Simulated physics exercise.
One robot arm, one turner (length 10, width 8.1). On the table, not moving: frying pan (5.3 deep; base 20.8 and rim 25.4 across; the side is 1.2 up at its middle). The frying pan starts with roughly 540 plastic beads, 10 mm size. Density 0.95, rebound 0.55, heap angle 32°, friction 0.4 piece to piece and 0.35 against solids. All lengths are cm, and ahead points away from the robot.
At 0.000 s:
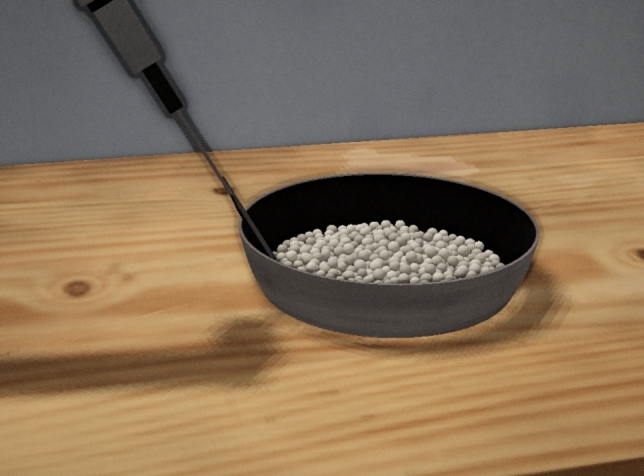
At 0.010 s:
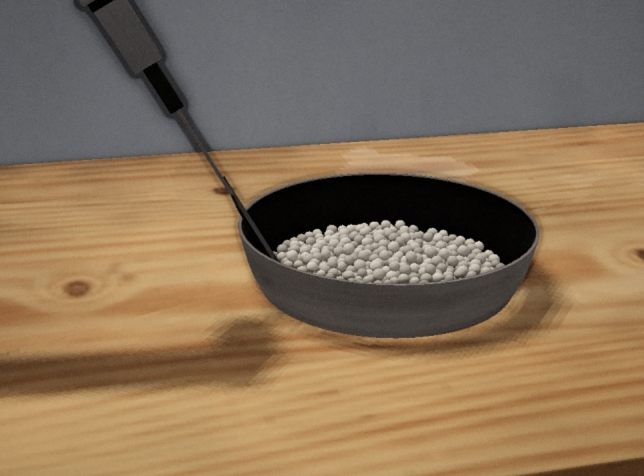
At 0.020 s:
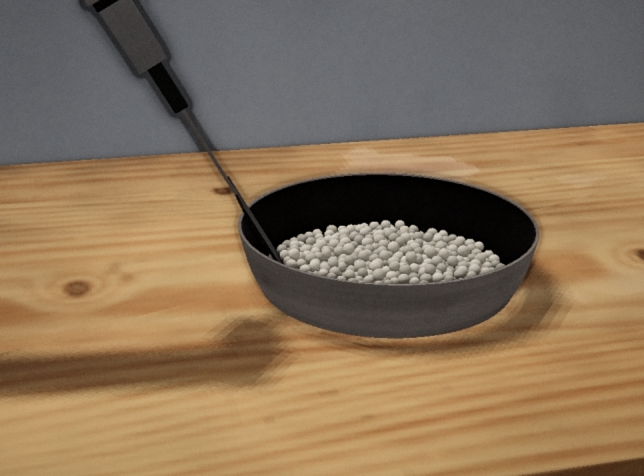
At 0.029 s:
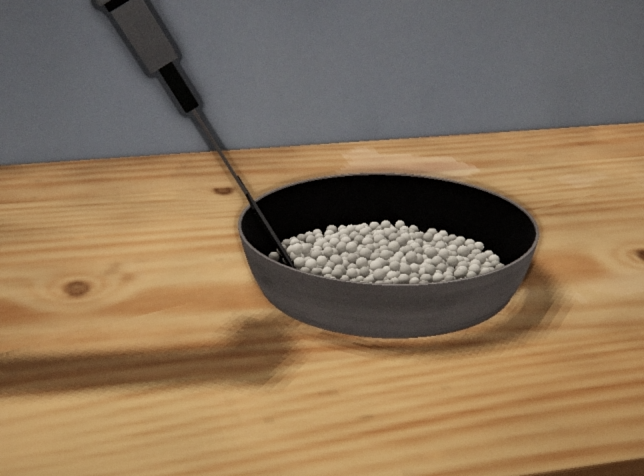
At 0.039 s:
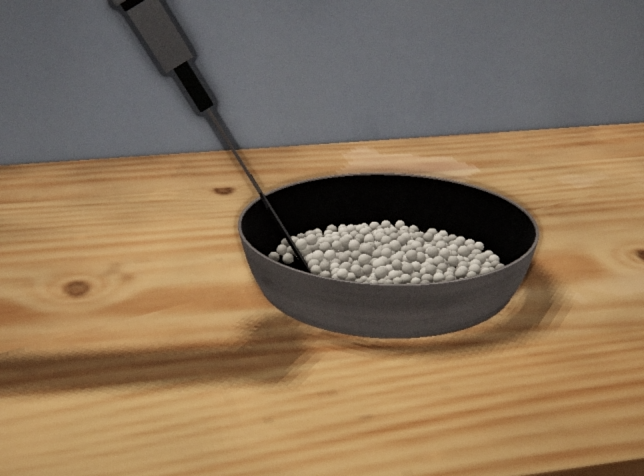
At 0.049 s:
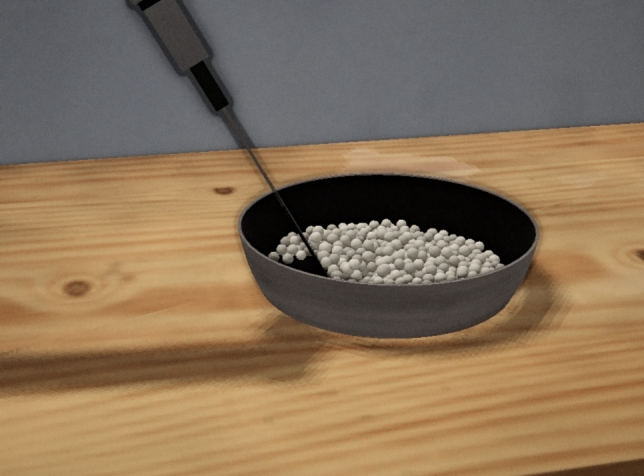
A robot arm's dark gray tool reaches down from the upper left toward a wooden table against a plain blue-gray wall, seen from slightly above by a still camera. A dark frying pan with a black inside sits right of centre, holding a low heap of small whitish beads. The tool's thin blade, inside the pan's left edge, barely shifts at first, then slides slowly rightward into the beads, nudging a few, while the pan stays still.
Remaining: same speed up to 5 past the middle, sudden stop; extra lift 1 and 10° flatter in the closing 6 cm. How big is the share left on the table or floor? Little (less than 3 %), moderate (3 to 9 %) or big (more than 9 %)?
Answer: Little; less than 3 % of the plastic beads finish on the table or floor.
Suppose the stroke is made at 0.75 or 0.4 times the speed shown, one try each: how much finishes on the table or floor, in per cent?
About 0 and 0 per cent.
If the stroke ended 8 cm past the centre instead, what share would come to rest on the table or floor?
Then about 5 per cent.
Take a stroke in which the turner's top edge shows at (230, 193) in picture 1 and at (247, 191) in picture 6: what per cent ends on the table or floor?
About 0 per cent.
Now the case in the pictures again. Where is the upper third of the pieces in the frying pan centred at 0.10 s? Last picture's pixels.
Near (400, 248).
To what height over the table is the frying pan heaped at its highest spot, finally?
Roughly 5.0 cm.
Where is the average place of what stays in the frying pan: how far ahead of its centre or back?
Roughly 4.5 cm ahead.
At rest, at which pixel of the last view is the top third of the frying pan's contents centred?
Around (479, 245).
By 0.07 s, sloping 61°, highest piece 6 above the table; 540 in the frying pan.
By 0.10 s, sloping 58°, highest piece 8 above the table; 540 in the frying pan.
By 0.31 s, sloping 51°, highest piece 6 above the table; 536 in the frying pan, 2 on the table or floor, 2 on the blade or in flight.
By 1.36 s, sloping 51°, highest piece 5 above the table; 535 in the frying pan, 5 on the table or floor.
Final count, 535 in the frying pan, 5 on the table or floor. That is 1 % on the table or floor.
